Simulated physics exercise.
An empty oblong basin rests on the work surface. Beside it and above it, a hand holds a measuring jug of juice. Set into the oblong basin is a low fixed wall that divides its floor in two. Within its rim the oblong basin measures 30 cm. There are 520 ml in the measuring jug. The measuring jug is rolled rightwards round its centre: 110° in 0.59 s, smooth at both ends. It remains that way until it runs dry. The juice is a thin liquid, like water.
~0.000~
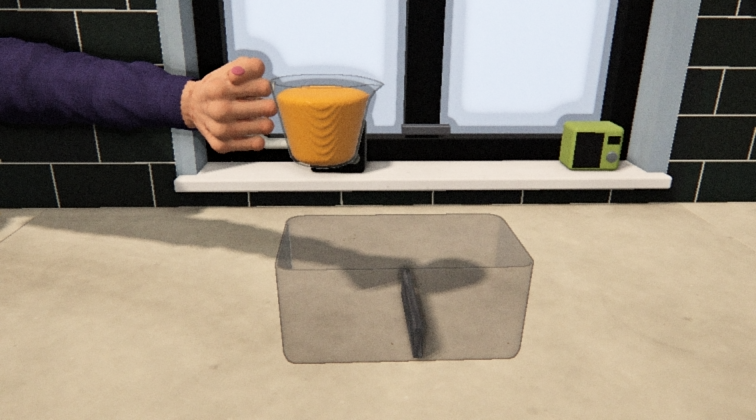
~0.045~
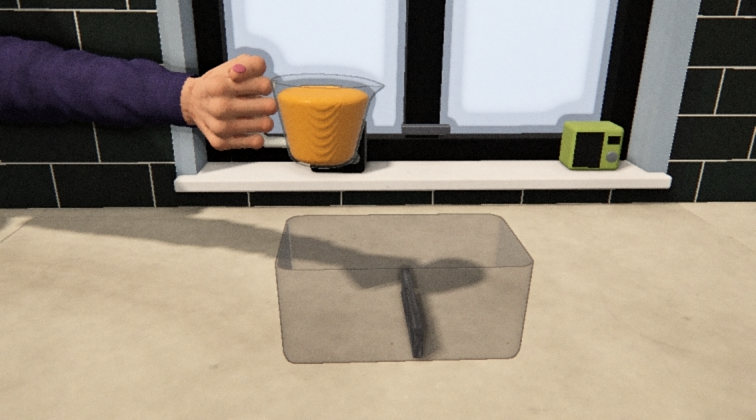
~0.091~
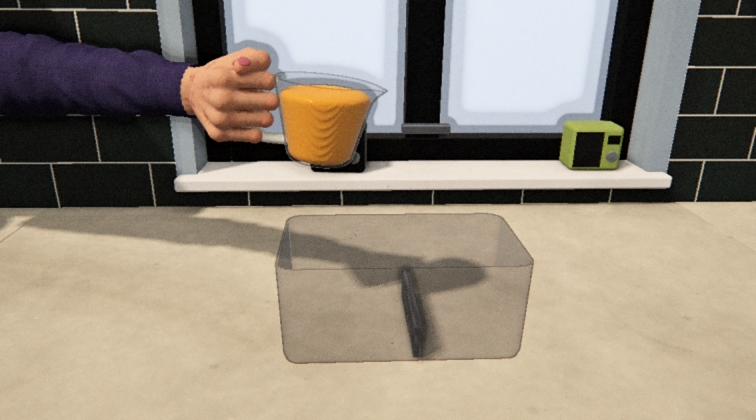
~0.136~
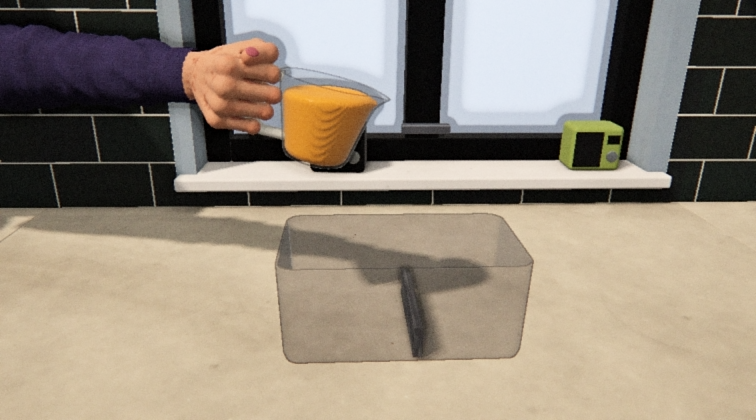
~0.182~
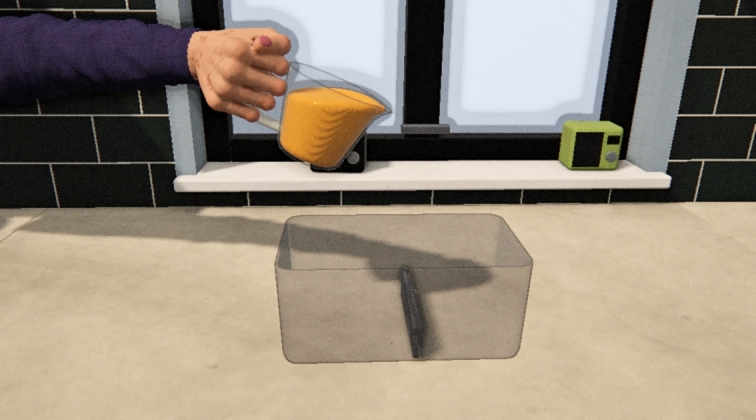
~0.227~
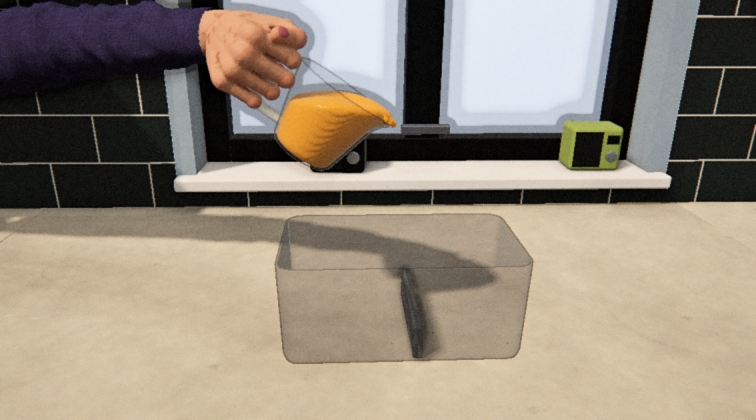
The clip opens on a hand holding a clear measuring jug of orange juice above an empty, see-through oblong basin on a pale work surface. The jug stays nearly upright at first, then the hand rolls it rightwards more and more steeply until the juice reaches the spout and a little crosses its edge.
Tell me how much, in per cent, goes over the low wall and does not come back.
I would say about 53 per cent.
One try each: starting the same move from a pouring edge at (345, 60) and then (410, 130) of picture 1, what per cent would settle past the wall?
I'd expect close to 20 per cent and then close to 80 per cent.
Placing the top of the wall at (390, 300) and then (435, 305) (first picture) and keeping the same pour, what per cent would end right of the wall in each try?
First 90, then 30 per cent.
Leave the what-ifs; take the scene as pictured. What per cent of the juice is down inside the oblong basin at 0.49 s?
Fraction in basin: Approx. 38%.
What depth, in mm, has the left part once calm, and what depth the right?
Depths at rest: Left around 8 mm, right around 14 mm.
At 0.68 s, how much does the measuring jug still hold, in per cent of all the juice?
Roughly 1 percent remains.
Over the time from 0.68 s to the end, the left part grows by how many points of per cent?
Some 7 per cent.
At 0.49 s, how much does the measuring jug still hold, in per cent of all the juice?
Still held: Roughly 28 % of the total.
By 0.49 s the tilt is 102° and 28 per cent is still to pour, 3 is left of the wall and 34 right of it.
By 0.68 s the tilt is 110° and 1 per cent is still to pour, 37 is left of the wall and 55 right of it.
By 0.87 s the tilt is 110° and 0 per cent is still to pour, 45 is left of the wall and 53 right of it.
By 1.09 s the tilt is 110° and 0 per cent is still to pour, 45 is left of the wall and 53 right of it.
At rest 45 per cent lies left of the wall, 53 right of it and 2 outside.
